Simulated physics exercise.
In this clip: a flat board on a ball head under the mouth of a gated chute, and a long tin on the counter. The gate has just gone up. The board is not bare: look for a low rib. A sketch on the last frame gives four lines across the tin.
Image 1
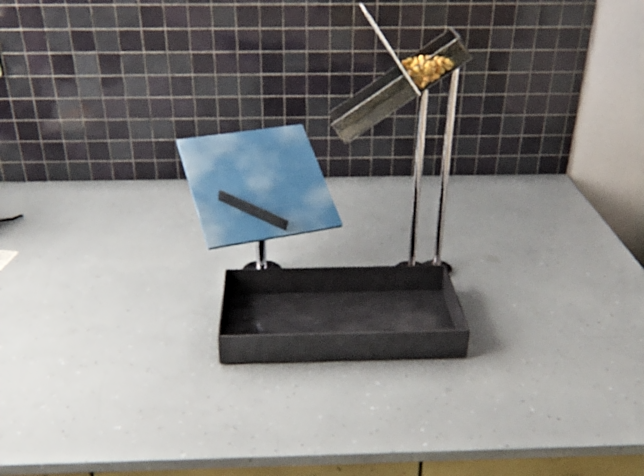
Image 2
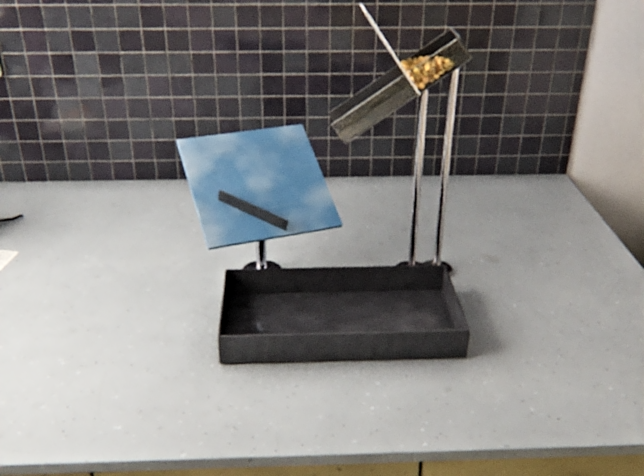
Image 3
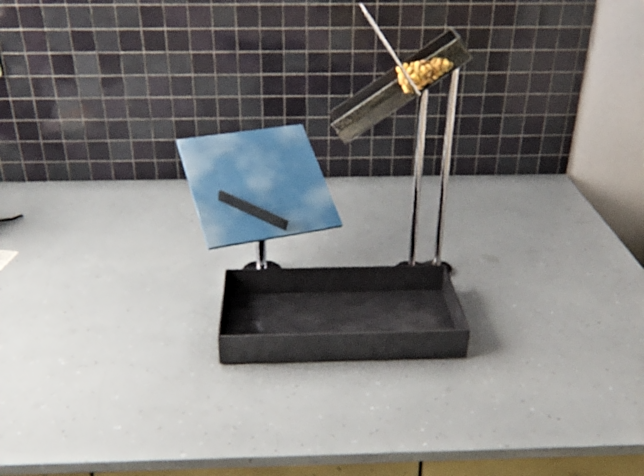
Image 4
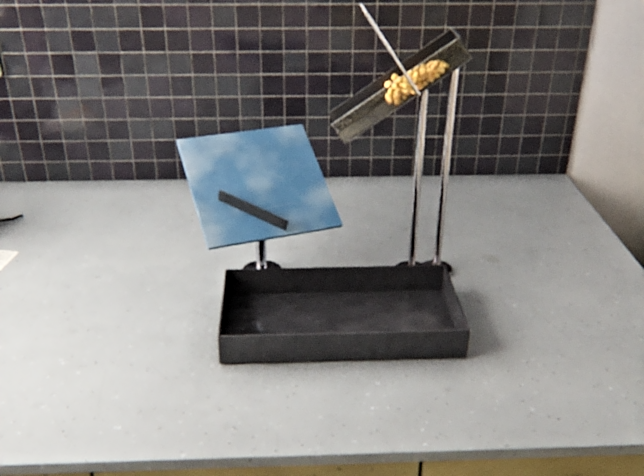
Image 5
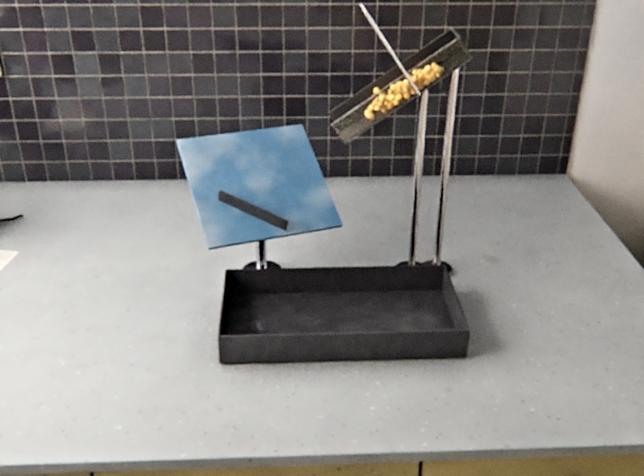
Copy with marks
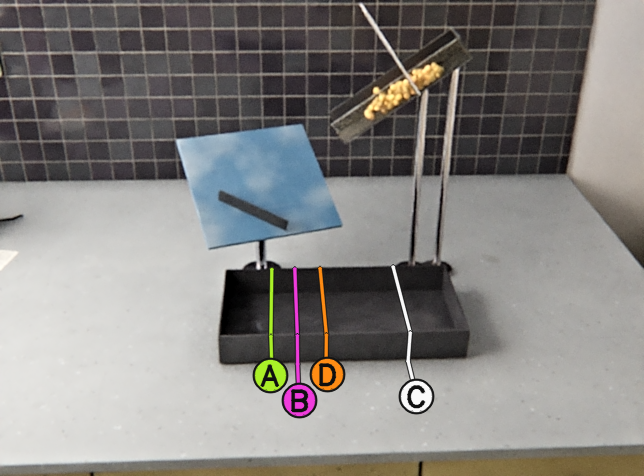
A long dark tin sat on a gray counter below a tilted blue board with a low dark rib, while small yellow pieces slid down and leftward along a raised chute, spreading out as they went.
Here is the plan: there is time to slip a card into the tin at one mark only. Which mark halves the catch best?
Take D.
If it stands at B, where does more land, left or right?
The right side.
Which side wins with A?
The right side.
On the marked copy, line A crosses the front rim at (270, 335); line B crosses the front rim at (297, 334); line C crosses the front rim at (410, 331); line D crosses the front rim at (326, 333).
With A, of what is caught, a stray few on the left of the divider, nearly all on the right.
With B, of what is caught, a small part on the left of the divider, nearly all on the right.
With C, of what is caught, all on the left of the divider, none on the right.
With D, of what is caught, about two thirds on the left of the divider, about a third on the right.
